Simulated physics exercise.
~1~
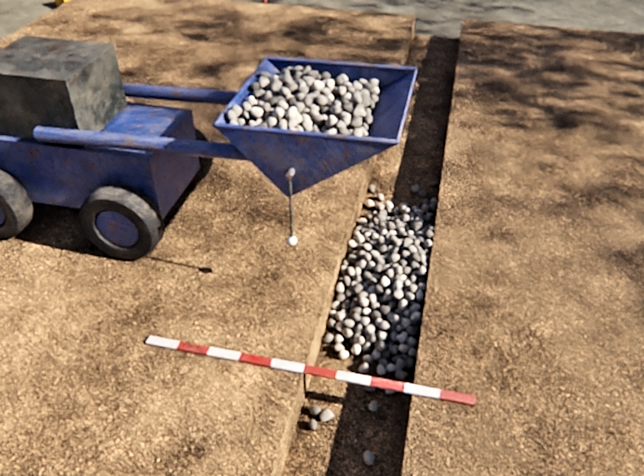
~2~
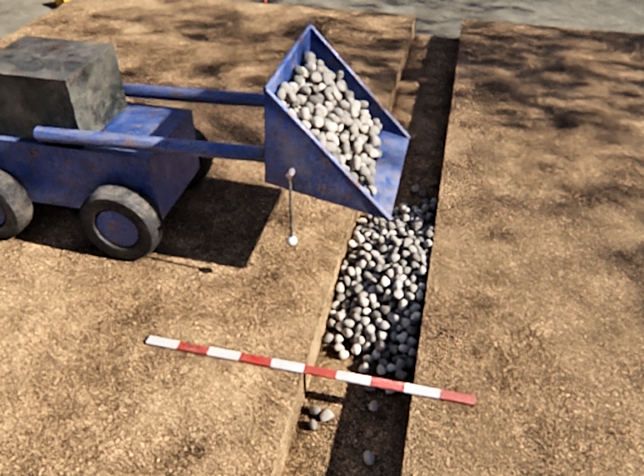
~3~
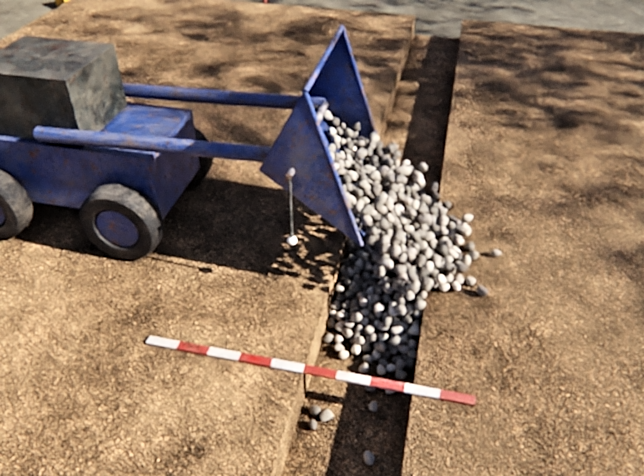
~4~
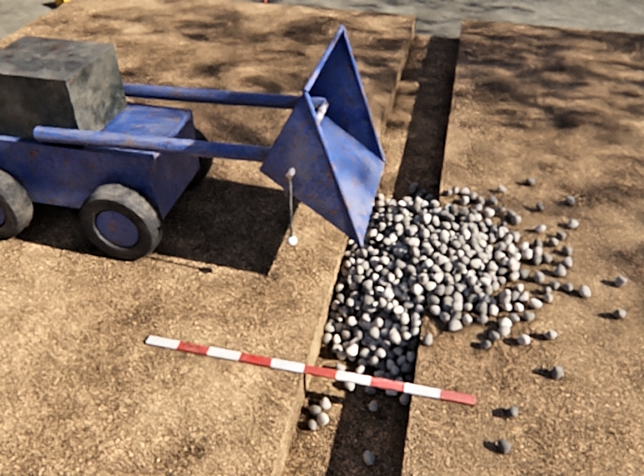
A blue loader tips its stones onto the trench pile, and many scatter rightward.
